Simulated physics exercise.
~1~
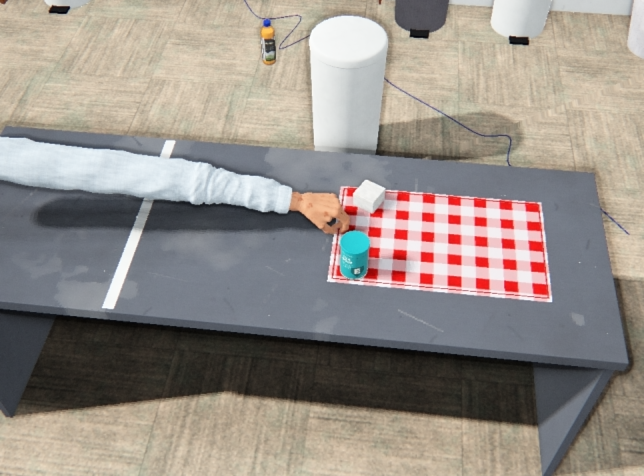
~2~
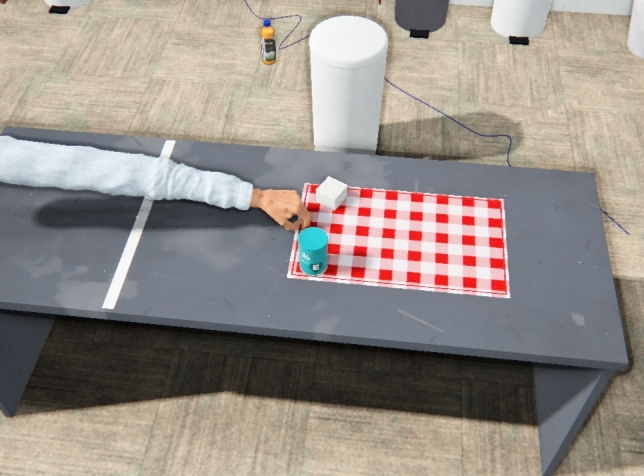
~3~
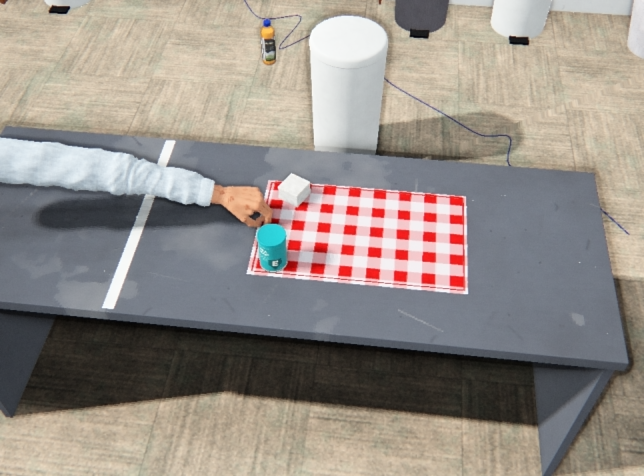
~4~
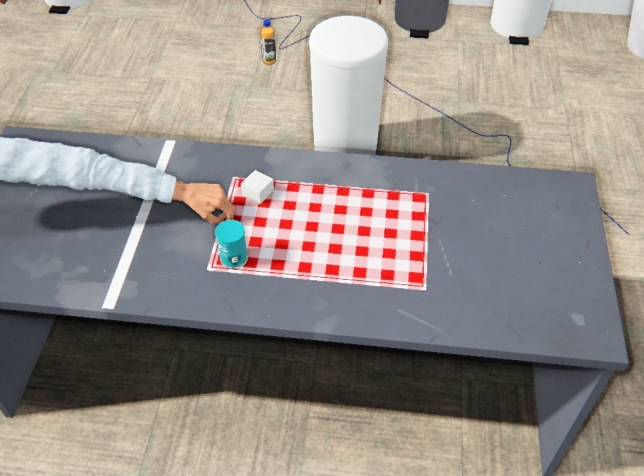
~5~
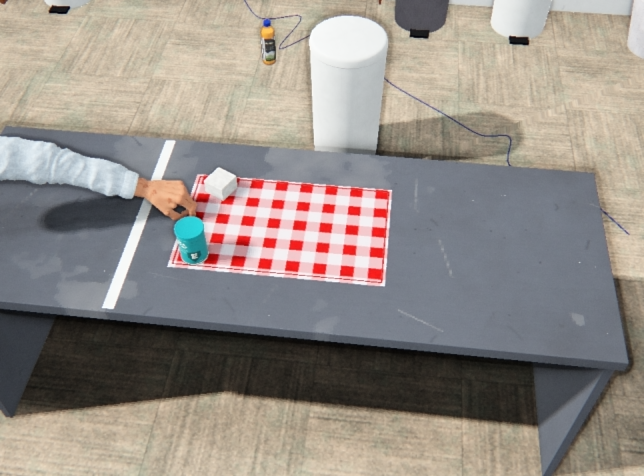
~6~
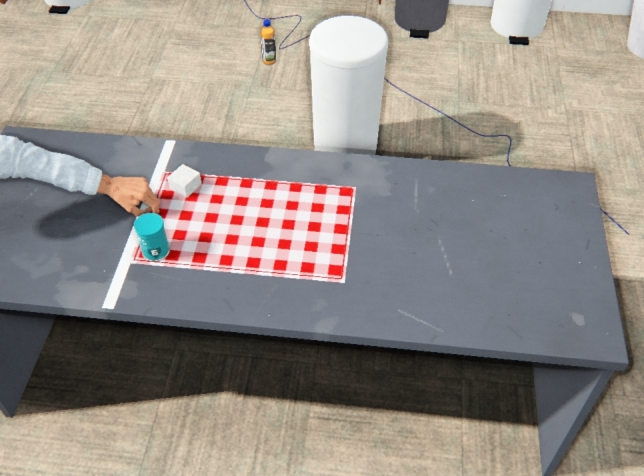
On a grey desk, a hand pulls a checkered cloth carrying a tin and block left to white tape.
